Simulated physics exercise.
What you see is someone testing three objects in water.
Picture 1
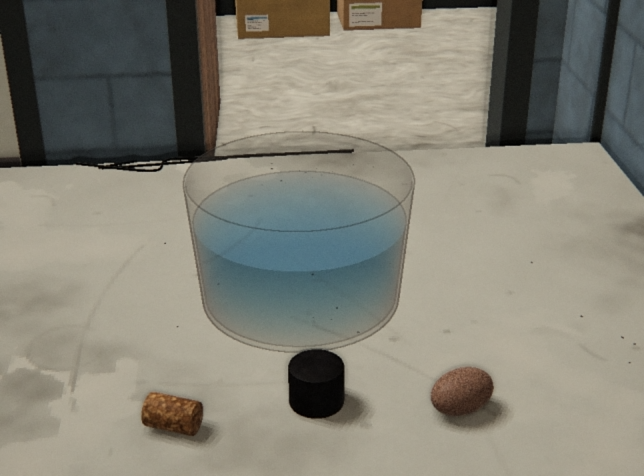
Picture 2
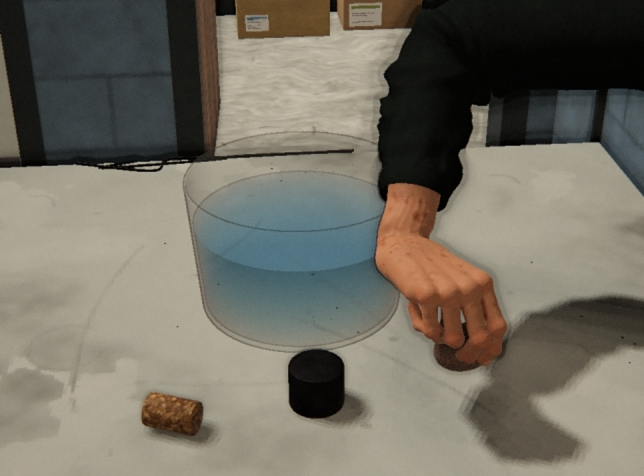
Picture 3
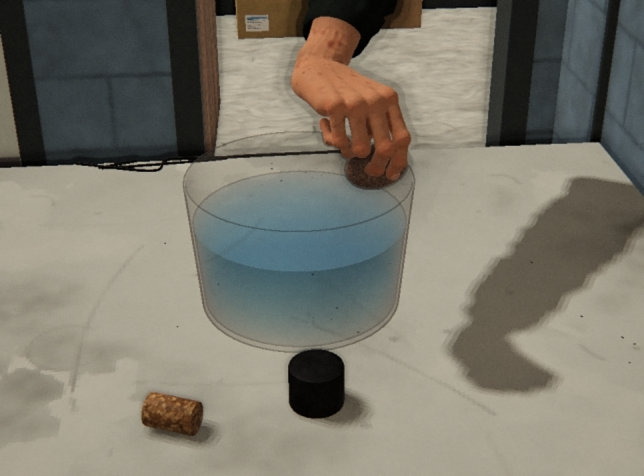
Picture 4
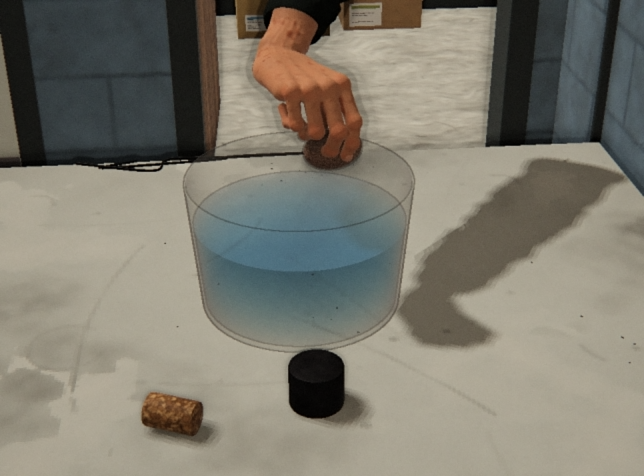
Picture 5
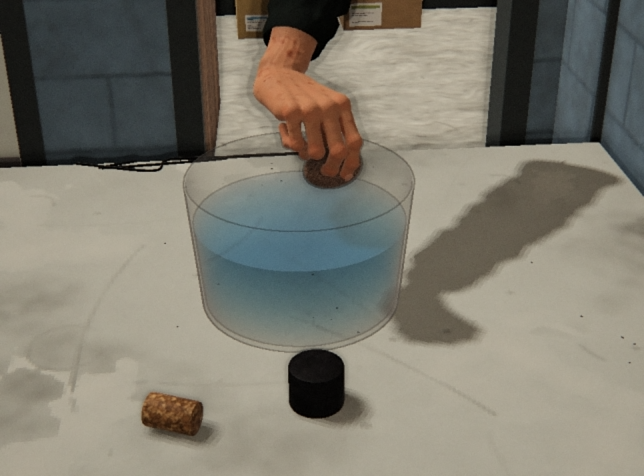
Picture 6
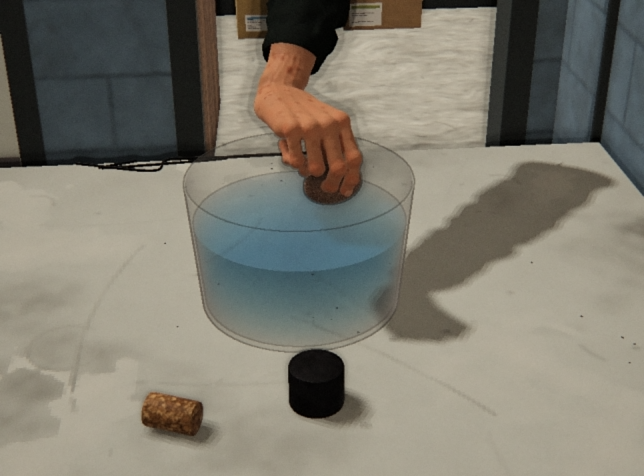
Hand picking up a brown stone from the right of a row, carrying it over a clear tub of blue water and lowering it.
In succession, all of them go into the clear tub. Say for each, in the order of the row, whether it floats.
So the left holds at the top, the middle falls to the base, and the right falls to the base.
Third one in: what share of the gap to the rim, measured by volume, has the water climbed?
I'd put it near 8 in a hundred.
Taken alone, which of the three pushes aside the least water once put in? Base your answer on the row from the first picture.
I'd pick the leftmost of the three.
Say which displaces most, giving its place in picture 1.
The one in the middle.
Shortly, the stone ends at the bottom.
Then, the iron weight ends at the bottom.
At the finish, the cork bobs at the top; afloat, cork.
